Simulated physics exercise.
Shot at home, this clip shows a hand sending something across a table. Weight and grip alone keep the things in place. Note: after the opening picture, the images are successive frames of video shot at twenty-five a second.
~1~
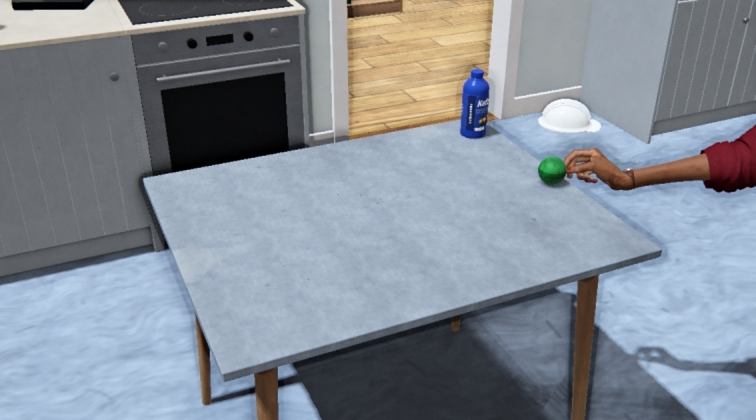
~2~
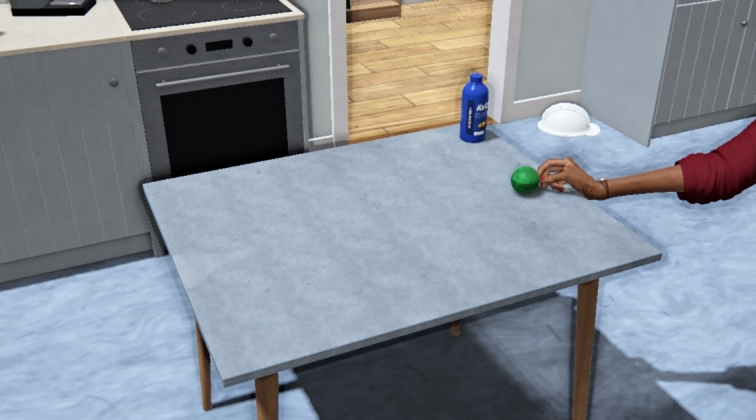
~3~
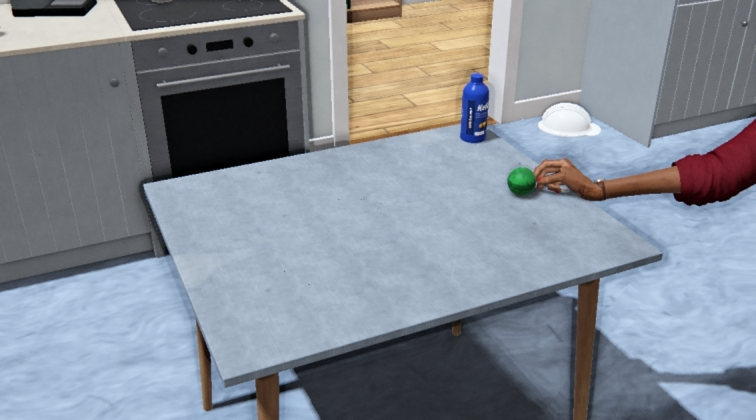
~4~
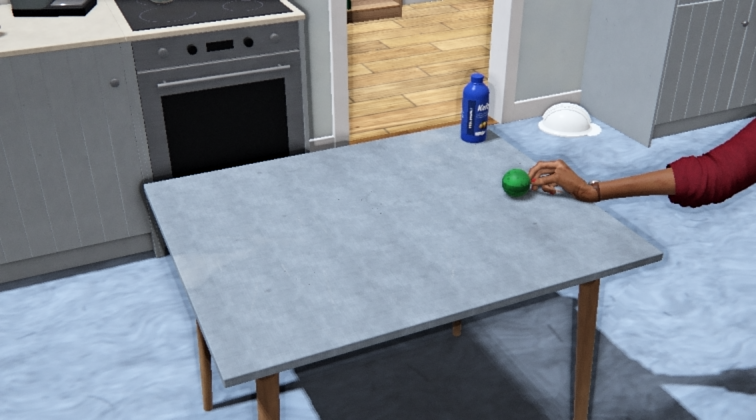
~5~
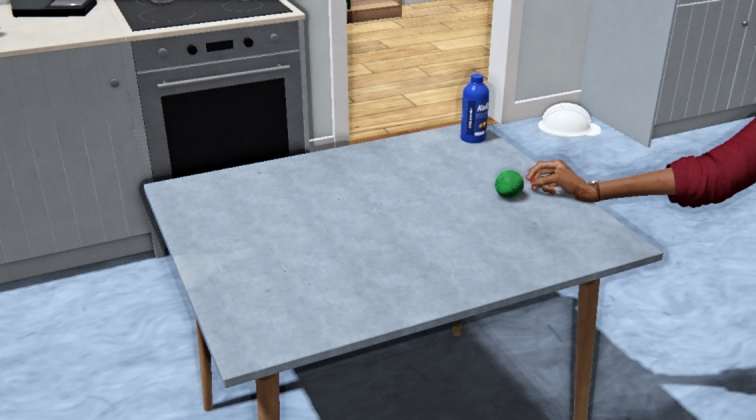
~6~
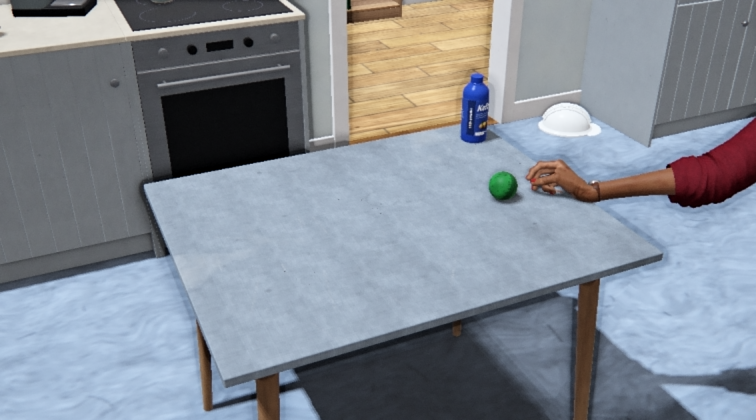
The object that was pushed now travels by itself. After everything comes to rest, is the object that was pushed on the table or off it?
Comes to rest up top.
Then, 0.30 s on from there, green ball shifted well along near (458, 196).
Then, 0.70 s on from there, green ball shifted well along near (411, 207).
In the end, moved from the start, green ball. At the end, from the last picture's camera, green ball near (366, 217).
